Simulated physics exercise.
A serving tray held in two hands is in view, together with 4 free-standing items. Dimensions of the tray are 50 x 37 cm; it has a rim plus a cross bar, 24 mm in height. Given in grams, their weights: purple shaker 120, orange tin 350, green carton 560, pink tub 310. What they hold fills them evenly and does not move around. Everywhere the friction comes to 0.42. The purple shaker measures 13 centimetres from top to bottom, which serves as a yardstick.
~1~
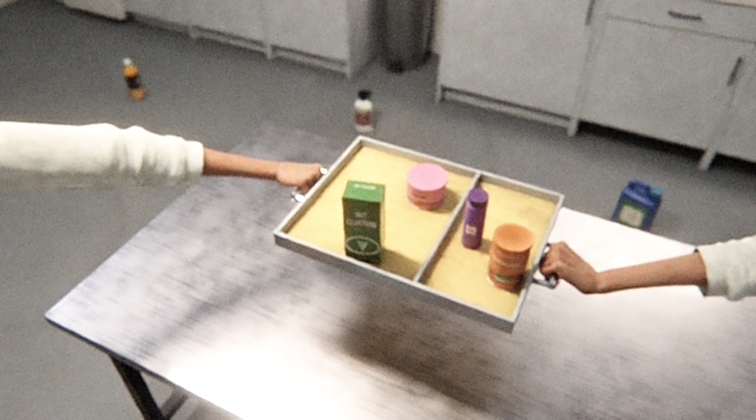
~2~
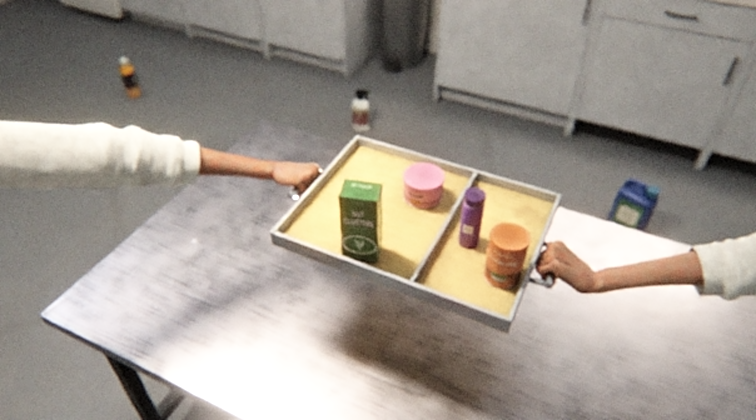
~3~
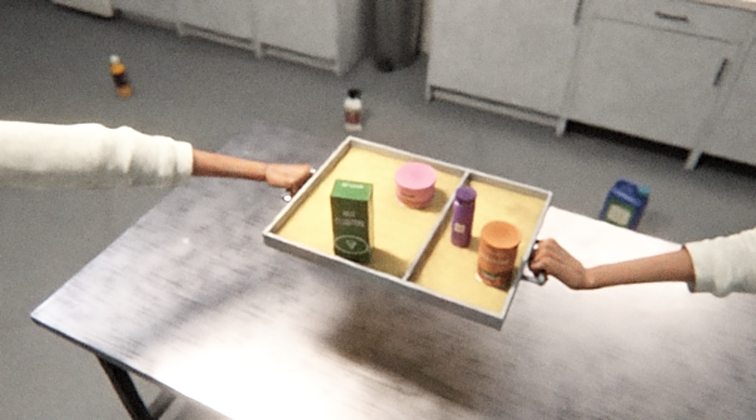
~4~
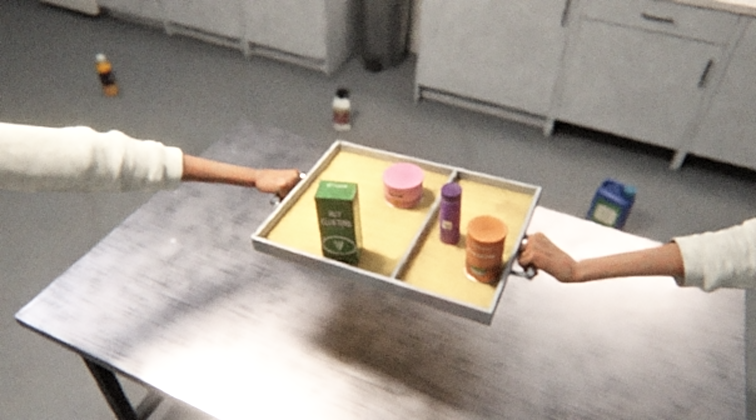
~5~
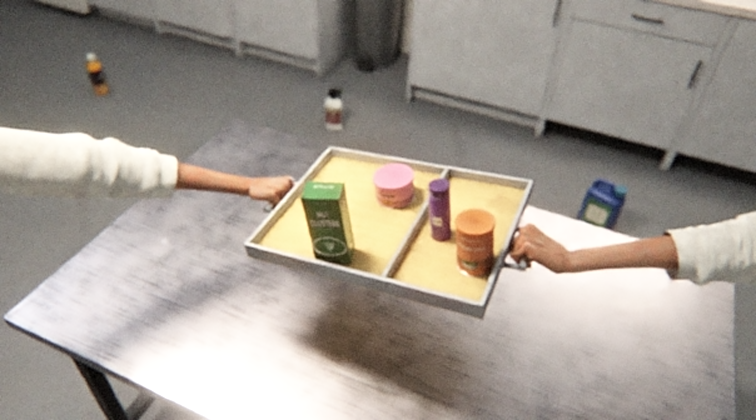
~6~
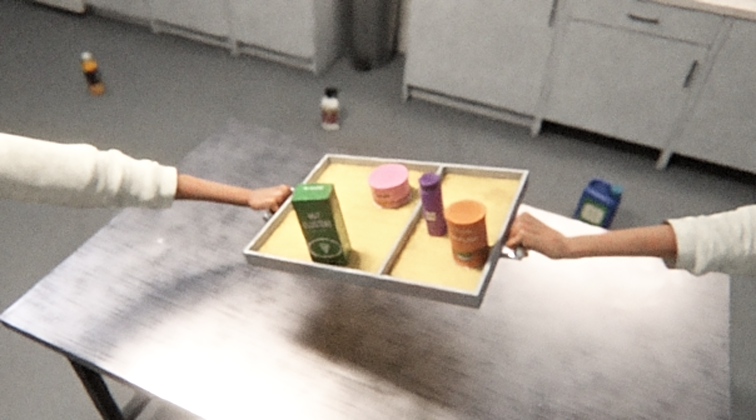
Two hands hold a tray of four containers level, then gradually tilt its left side downward.
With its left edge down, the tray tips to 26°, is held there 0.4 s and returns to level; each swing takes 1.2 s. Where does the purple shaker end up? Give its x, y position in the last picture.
The purple shaker ends up at about (312, 191).
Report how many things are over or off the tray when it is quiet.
That makes 2.
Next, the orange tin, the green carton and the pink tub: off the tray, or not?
Afterwards, the orange tin stays on its support, the green carton leaves its support, and the pink tub stays on its support.
Then, 0.60 s later than the last frame, tray at 26°, left edge down; purple shaker on its side near (372, 212); orange tin 3 cm from its spot; green carton 2 cm from its spot.
Then, 0.80 s later than the last frame, tray at 26°, left edge down; purple shaker on its side near (329, 219); orange tin 7 cm from its spot; green carton 7 cm from its spot.
Then, 1.30 s later than the last frame, tray at 22°, left edge down; purple shaker on its side near (316, 215); green carton rocked 29° off its seat; pink tub 18 cm from its spot.
Then, 1.70 s later than the last frame, tray at 8°, left edge down; green carton now off the tray; purple shaker on its side near (312, 200); pink tub 18 cm from its spot.
When it is over, off the tray, green carton; lying over on the tray, purple shaker; not toppled but over 5 cm from the start, orange tin and pink tub. In the last view, purple shaker near (312, 191).
